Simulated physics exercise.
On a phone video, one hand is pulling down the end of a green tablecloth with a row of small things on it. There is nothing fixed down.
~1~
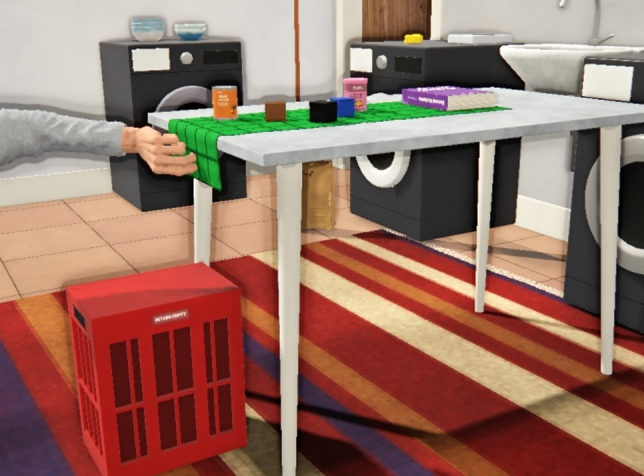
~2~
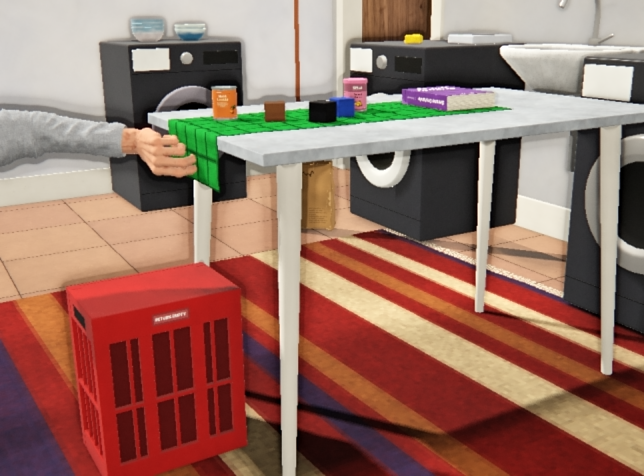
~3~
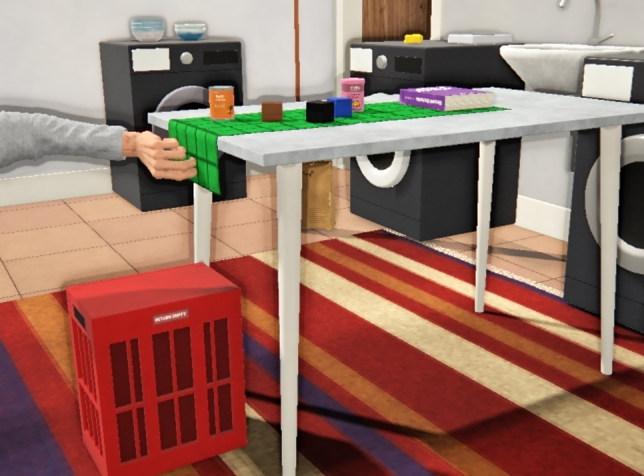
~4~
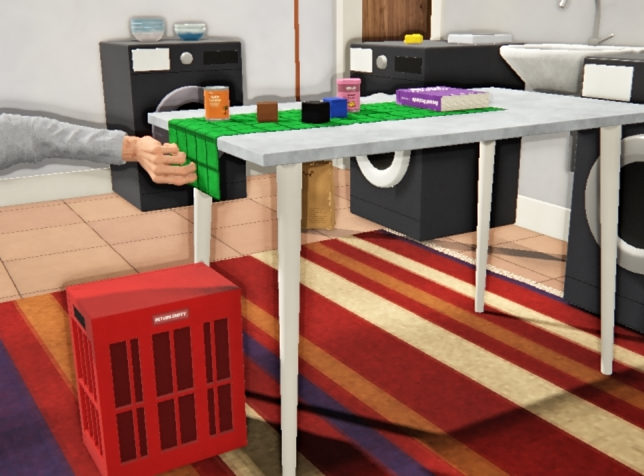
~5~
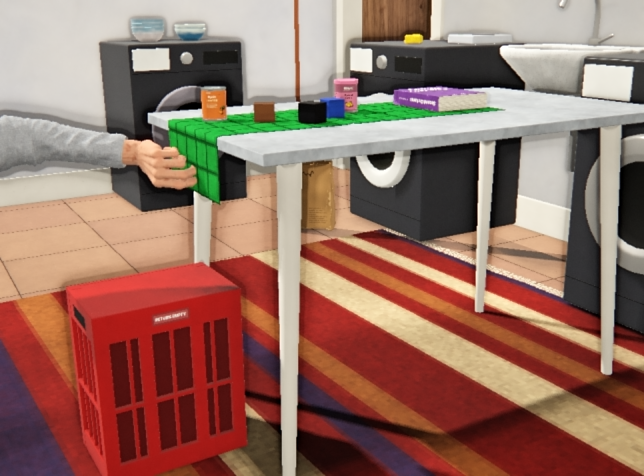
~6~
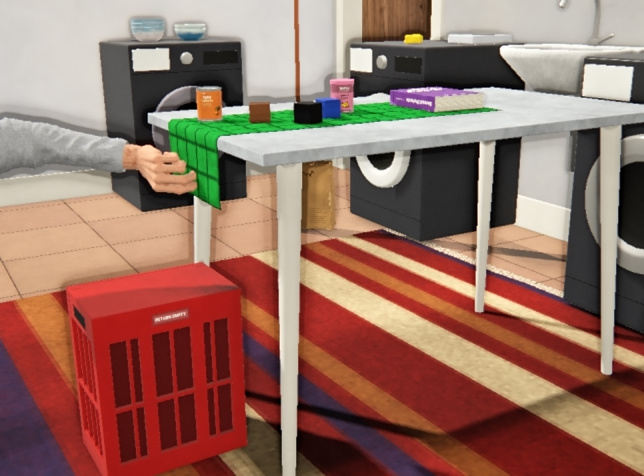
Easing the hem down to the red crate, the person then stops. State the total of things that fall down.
The total is two.
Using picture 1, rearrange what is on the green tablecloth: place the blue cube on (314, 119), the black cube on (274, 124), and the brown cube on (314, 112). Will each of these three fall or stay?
Blue cube: Stays. Black cube: Goes. Brown cube: Stays.
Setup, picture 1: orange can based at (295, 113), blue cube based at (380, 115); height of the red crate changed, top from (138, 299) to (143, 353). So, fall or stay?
Result: Orange can gone, blue cube still there.
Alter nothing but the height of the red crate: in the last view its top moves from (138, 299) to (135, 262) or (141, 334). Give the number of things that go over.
Totals 1, 3.
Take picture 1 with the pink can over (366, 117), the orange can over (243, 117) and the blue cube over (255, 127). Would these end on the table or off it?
The pink can survives; the orange can falls; the blue cube goes over.
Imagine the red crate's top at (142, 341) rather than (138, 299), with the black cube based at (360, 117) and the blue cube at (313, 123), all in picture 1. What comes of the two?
As for the black cube, it holds its spot; as for the blue cube, it leaves the top.
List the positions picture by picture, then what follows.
The first frame shows hem (221, 191); orange can (224, 87); brown cube (275, 102); black cube (323, 101); blue cube (342, 98); pink can (356, 79); top of the crate (138, 299).
The second frame shows hem (220, 192); orange can (224, 87).
The third frame shows hem (221, 196); brown cube (272, 102).
The fourth frame shows hem (220, 201); black cube (315, 102); top of the crate (138, 299).
The fifth frame shows hem (220, 205); blue cube (332, 99).
The sixth frame shows hem (221, 210); orange can (209, 88); brown cube (260, 103); black cube (308, 102); blue cube (328, 99); pink can (342, 80).
Soon after, hem near (196, 236); orange can gone.
After that, hem on the crate; orange can and brown cube gone.
In the end, hem on the crate; orange can and brown cube gone. The answer is two.
